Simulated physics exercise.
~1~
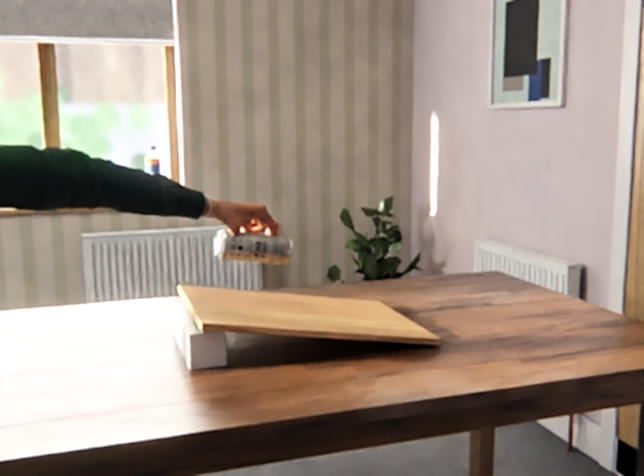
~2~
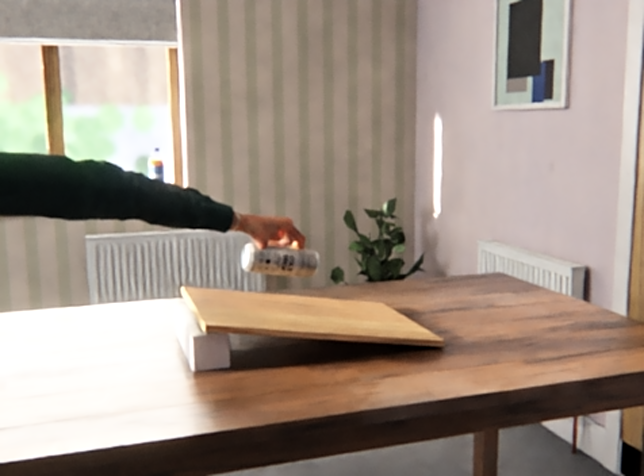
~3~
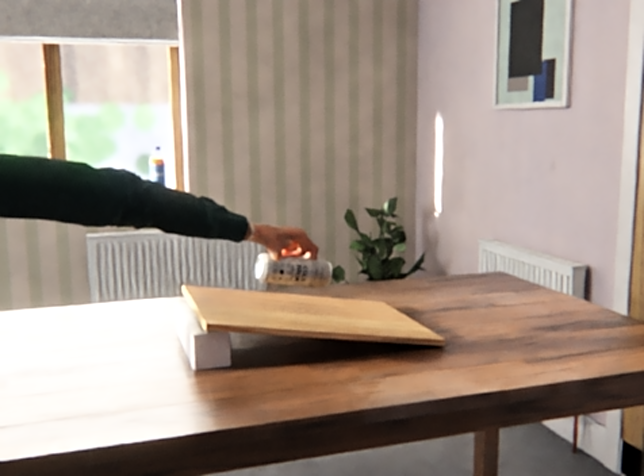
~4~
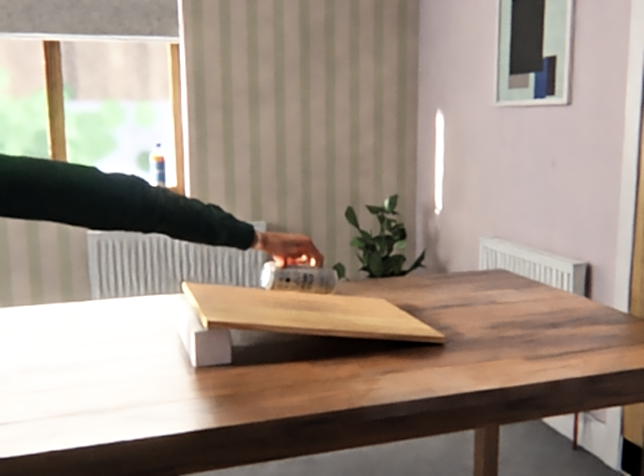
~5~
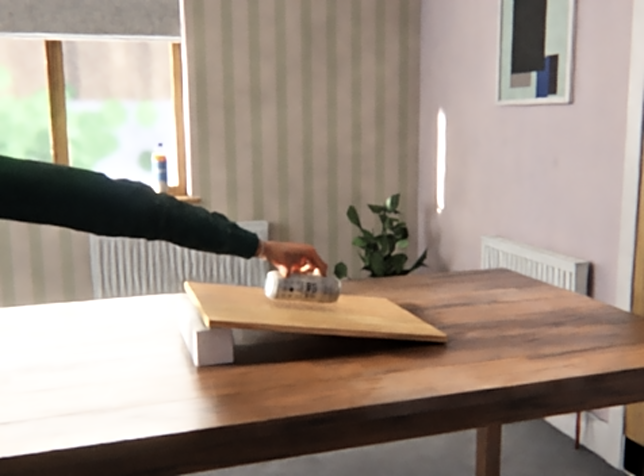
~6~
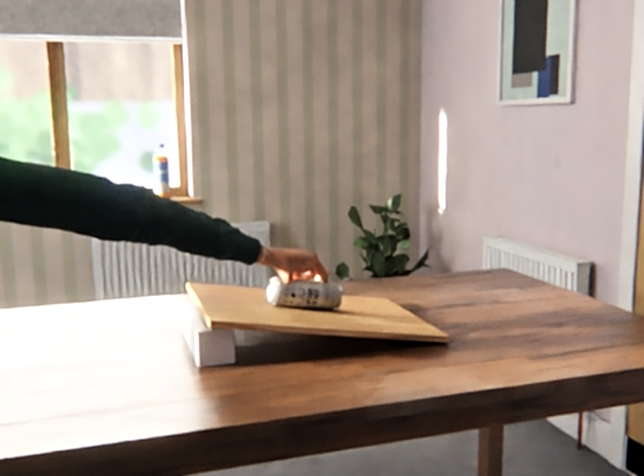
In a sunlit room with striped wallpaper, a wooden board slopes down to the right on a table, its left end propped on a white block. A dark-sleeved arm reaches in from the left, moving a white can rightward and down, then holds it on its side on the board.
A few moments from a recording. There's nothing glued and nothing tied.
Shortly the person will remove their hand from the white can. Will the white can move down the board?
No, it sits still.
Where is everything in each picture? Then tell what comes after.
The first picture shows coming down; white can (253, 247).
The second picture shows coming down; white can (280, 260).
The third picture shows coming down; white can (294, 271).
The fourth picture shows coming down; white can (299, 279).
The fifth picture shows coming down; white can (303, 288).
The sixth picture shows in place under the hand; white can (305, 294).
Then, 0.30 s later than the last frame, all is still.
Then, 0.70 s later than the last frame, white can resting near (305, 294).
When it is over, it is as before. End places, in pixels of the last picture, white can near (305, 294). The white can stays where it is put.
